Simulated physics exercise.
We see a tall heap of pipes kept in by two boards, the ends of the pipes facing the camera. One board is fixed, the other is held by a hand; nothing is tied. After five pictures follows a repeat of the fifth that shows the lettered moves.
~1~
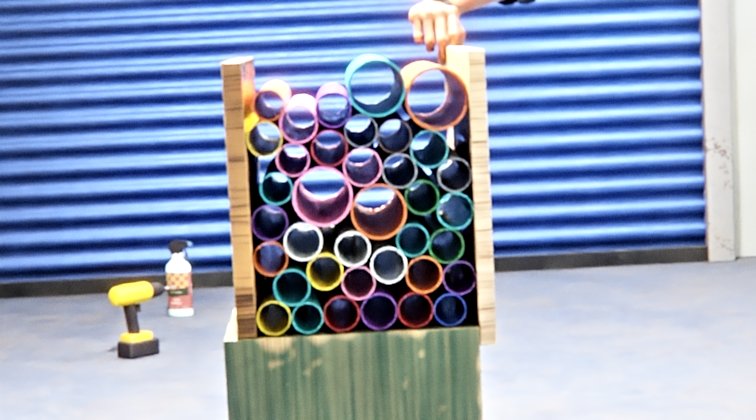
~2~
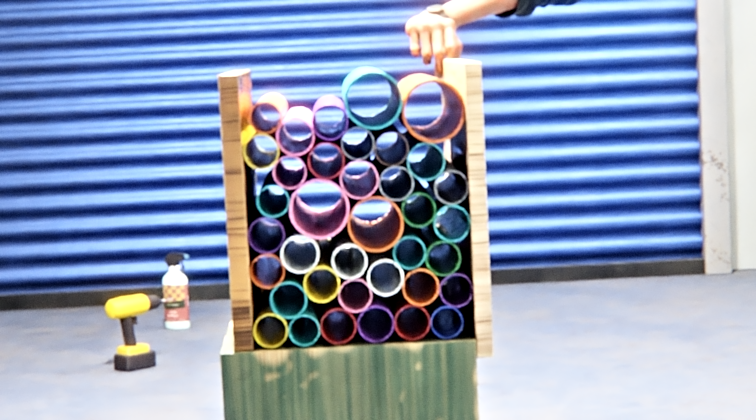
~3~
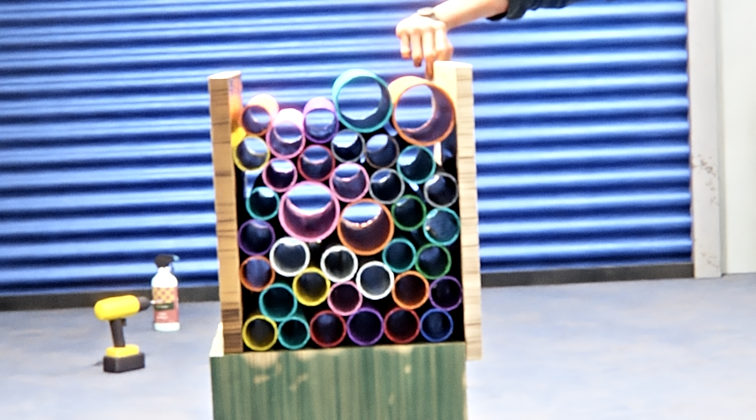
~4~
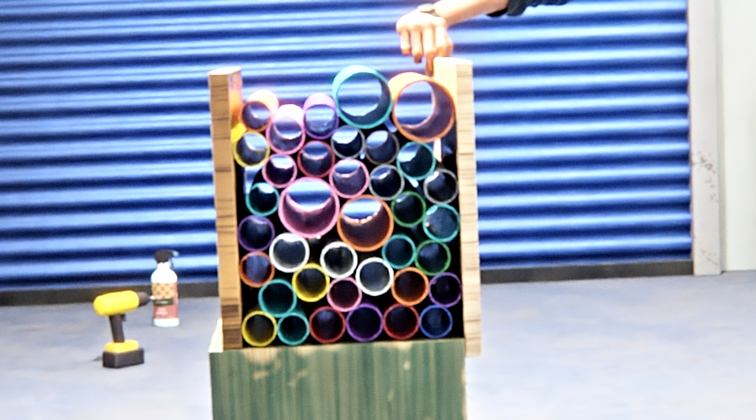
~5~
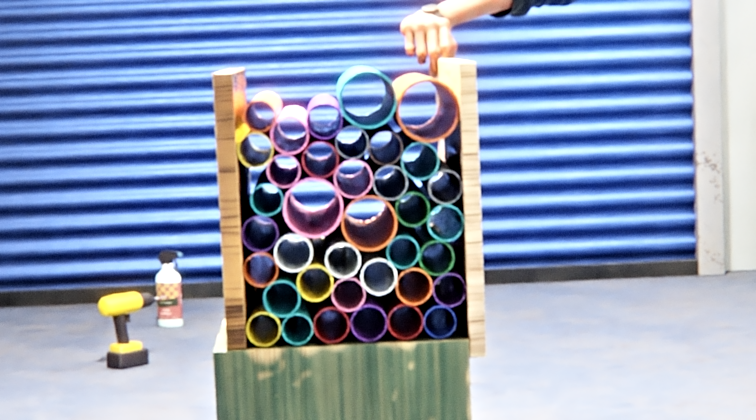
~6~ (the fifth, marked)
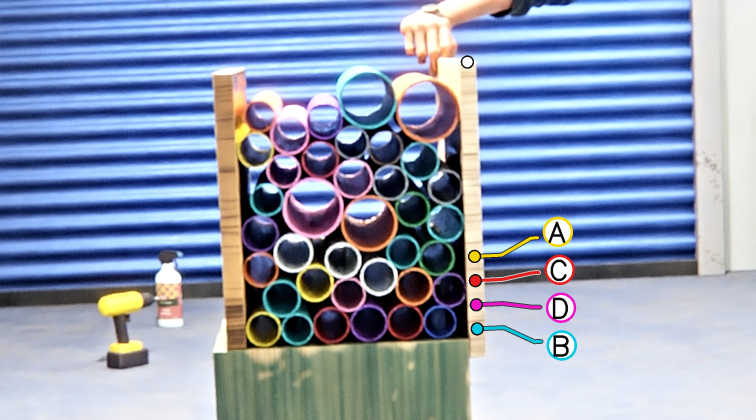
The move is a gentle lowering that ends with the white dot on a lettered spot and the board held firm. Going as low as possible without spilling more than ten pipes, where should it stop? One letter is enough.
The lowest mark that will do is A.
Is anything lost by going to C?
Yes.
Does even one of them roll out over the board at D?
At D: Yes.
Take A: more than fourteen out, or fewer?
At A, fewer than fourteen.
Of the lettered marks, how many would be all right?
The number is one.
On the marked copy, A at (474, 257); B at (477, 329); C at (475, 281); D at (476, 305); the white dot at (467, 62).
Following A. Soon after the start, top of the board (461, 142).
Later, top of the board (465, 233).
In the end, top of the board (466, 256), about seven out over the board.
As for the rest, B more than ten out over the board; C more than ten out over the board; D more than ten out over the board.
